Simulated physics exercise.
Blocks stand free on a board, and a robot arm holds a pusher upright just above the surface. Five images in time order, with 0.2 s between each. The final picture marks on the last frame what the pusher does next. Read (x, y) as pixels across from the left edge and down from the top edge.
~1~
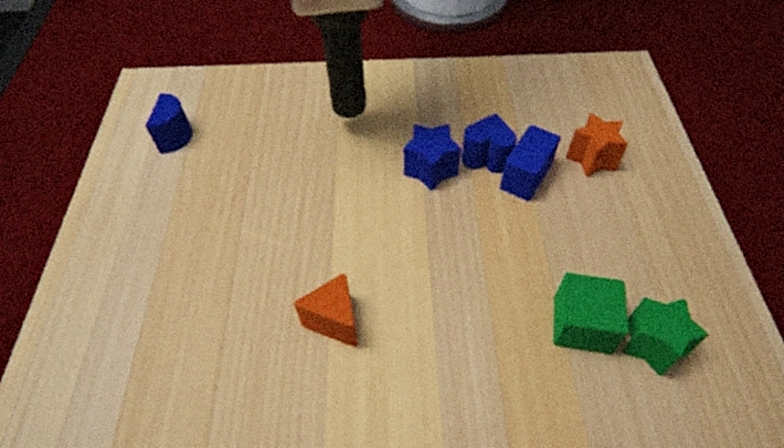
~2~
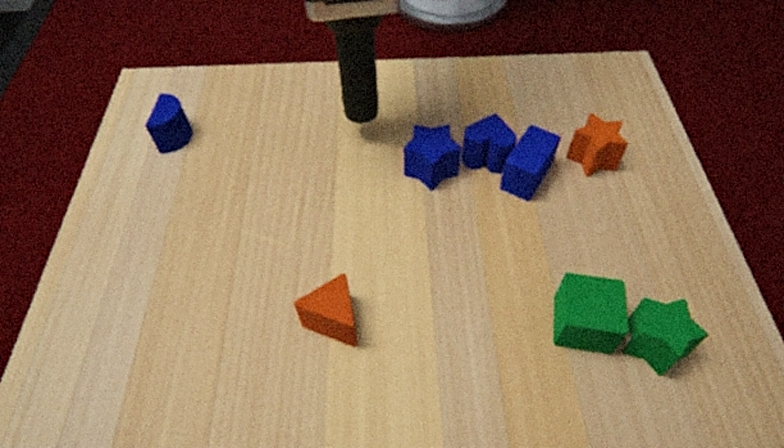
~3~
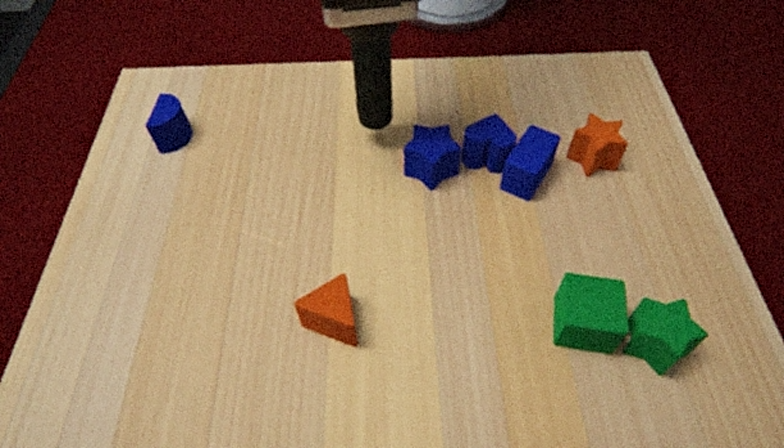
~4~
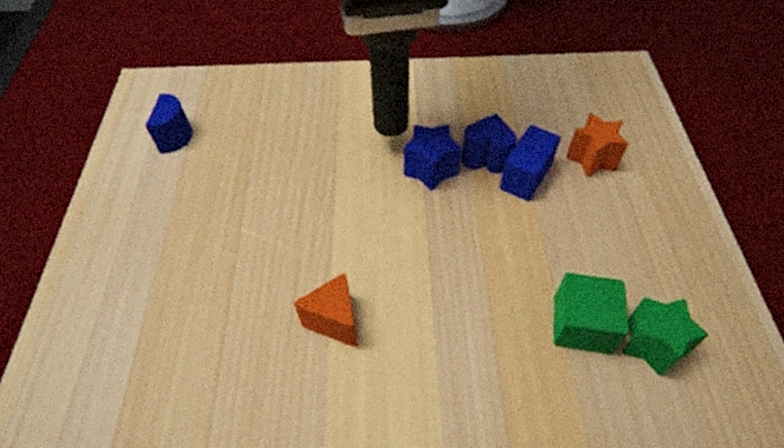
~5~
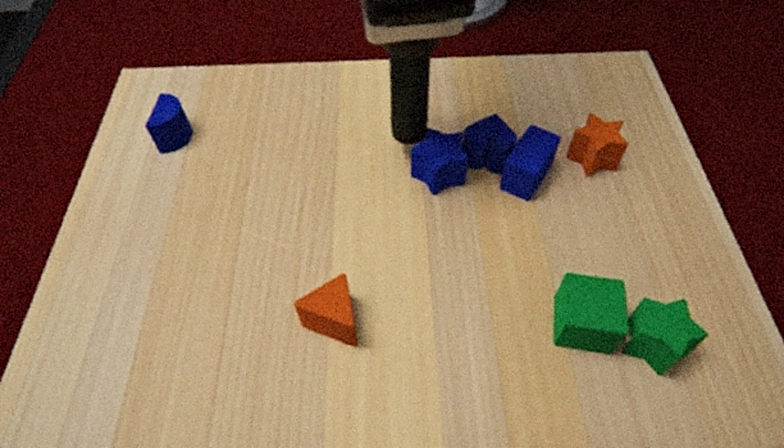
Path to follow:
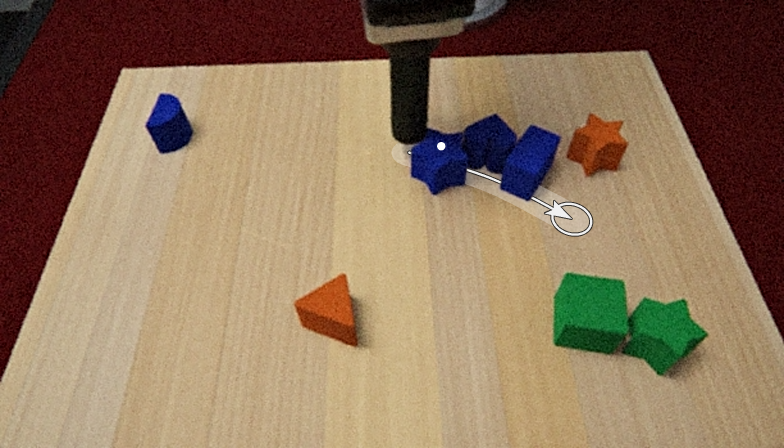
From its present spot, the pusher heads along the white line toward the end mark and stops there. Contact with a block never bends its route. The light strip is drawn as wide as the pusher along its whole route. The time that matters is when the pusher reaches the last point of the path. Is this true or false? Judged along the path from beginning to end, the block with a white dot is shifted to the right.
The statement is true.
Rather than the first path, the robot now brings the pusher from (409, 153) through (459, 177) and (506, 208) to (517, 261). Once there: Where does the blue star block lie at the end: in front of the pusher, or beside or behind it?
The blue star block stays in front.
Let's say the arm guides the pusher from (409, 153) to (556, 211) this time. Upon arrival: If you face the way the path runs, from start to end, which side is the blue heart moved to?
Towards the left-hand side.
The line goes from (409, 153) over (463, 169) and (517, 190) to (572, 219); the dot is on the blue star block.
On the path given first. One third of the way, pusher at (465, 149); blue star block at (476, 170), turned 50° clockwise; blue heart at (508, 131), turned 30° anticlockwise; blue oblong at (545, 150), turned 20° clockwise.
Two thirds of the way, pusher at (523, 171); blue star block at (495, 185), turned 100° clockwise; blue heart at (533, 132), turned 95° anticlockwise; blue oblong at (576, 157); orange star block at (607, 129), turned 15° anticlockwise.
At the end, pusher at (579, 200); blue star block at (495, 185), turned 105° clockwise; blue heart at (533, 132), turned 95° anticlockwise; blue oblong at (607, 166), turned 45° anticlockwise; orange star block at (612, 127), turned 30° anticlockwise.
